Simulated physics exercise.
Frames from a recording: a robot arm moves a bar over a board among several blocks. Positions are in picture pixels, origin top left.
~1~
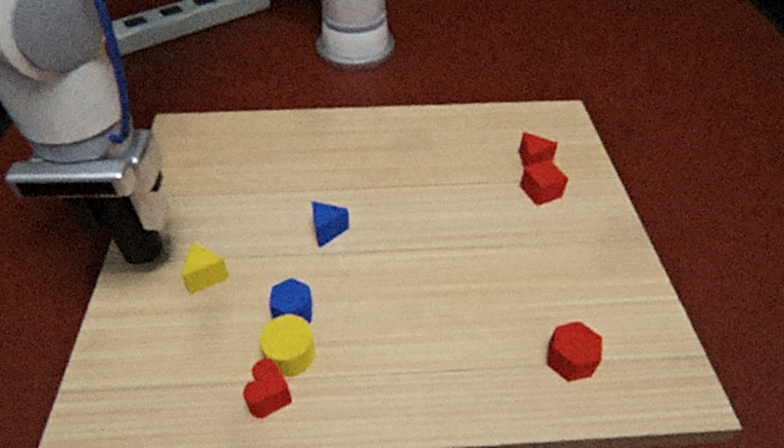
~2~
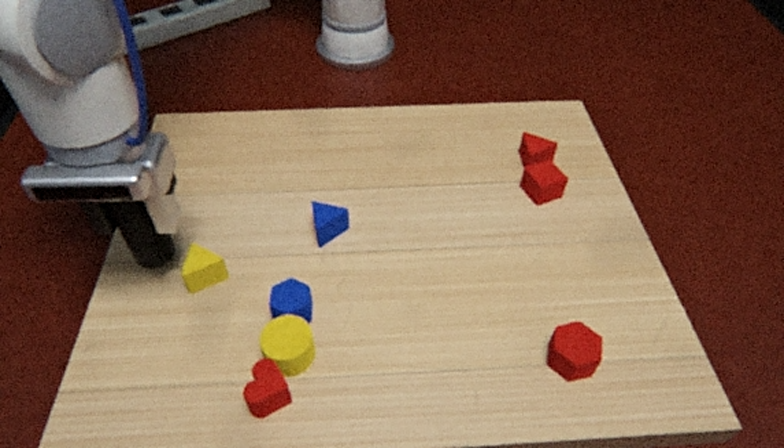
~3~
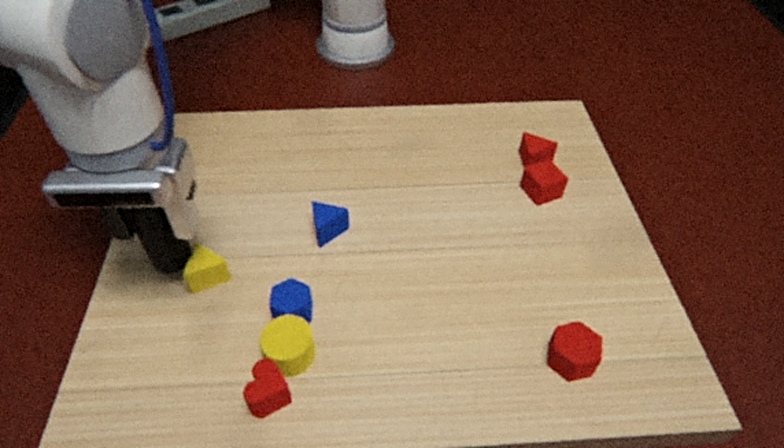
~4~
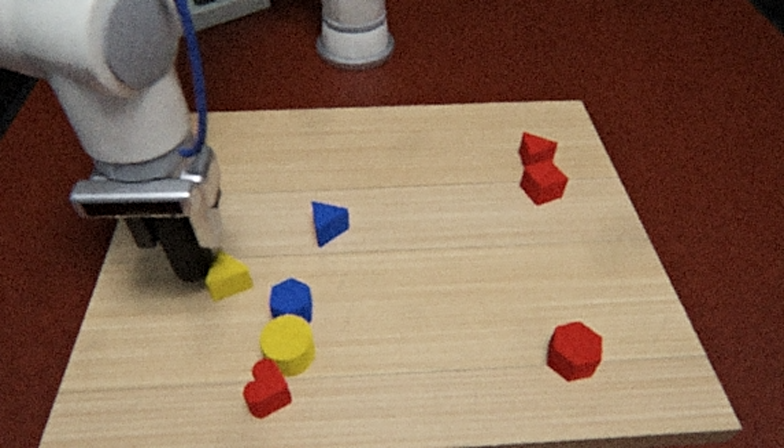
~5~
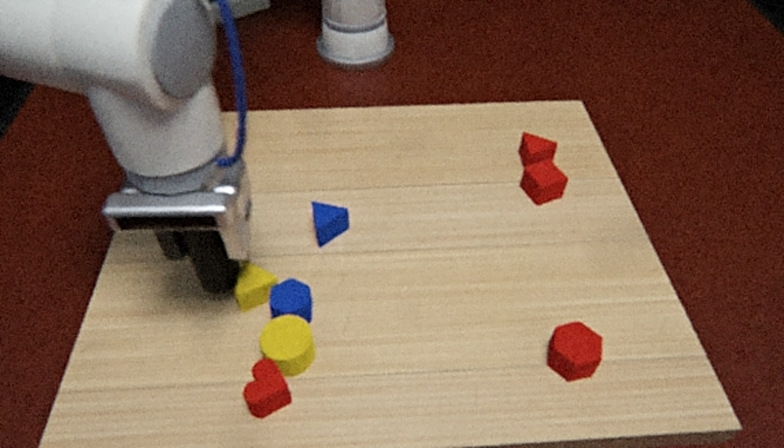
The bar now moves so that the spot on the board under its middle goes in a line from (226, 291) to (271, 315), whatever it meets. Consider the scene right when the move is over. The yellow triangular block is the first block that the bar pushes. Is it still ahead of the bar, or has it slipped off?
I think the bar loses the yellow triangular block somewhere along the way.
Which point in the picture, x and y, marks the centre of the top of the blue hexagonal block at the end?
(317, 298)
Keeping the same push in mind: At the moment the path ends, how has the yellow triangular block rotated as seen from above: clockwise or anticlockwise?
Viewed from overhead, the yellow triangular block winds up turned anticlockwise.
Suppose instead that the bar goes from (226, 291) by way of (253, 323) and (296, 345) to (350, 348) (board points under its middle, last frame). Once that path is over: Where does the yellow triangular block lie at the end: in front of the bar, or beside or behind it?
I believe the yellow triangular block loses its place ahead of the bar and slips off.
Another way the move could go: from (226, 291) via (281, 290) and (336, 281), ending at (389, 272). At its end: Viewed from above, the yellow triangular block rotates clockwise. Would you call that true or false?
Verdict: True.
The first path, step by step. Halfway along, bar at (245, 290); yellow triangular block at (278, 278), turned 25° anticlockwise; blue hexagonal block at (302, 296), turned 30° clockwise.
At the end, bar at (267, 302); yellow triangular block at (295, 276), turned 30° anticlockwise; yellow circular block unmoved; blue hexagonal block at (317, 298), turned 40° clockwise.
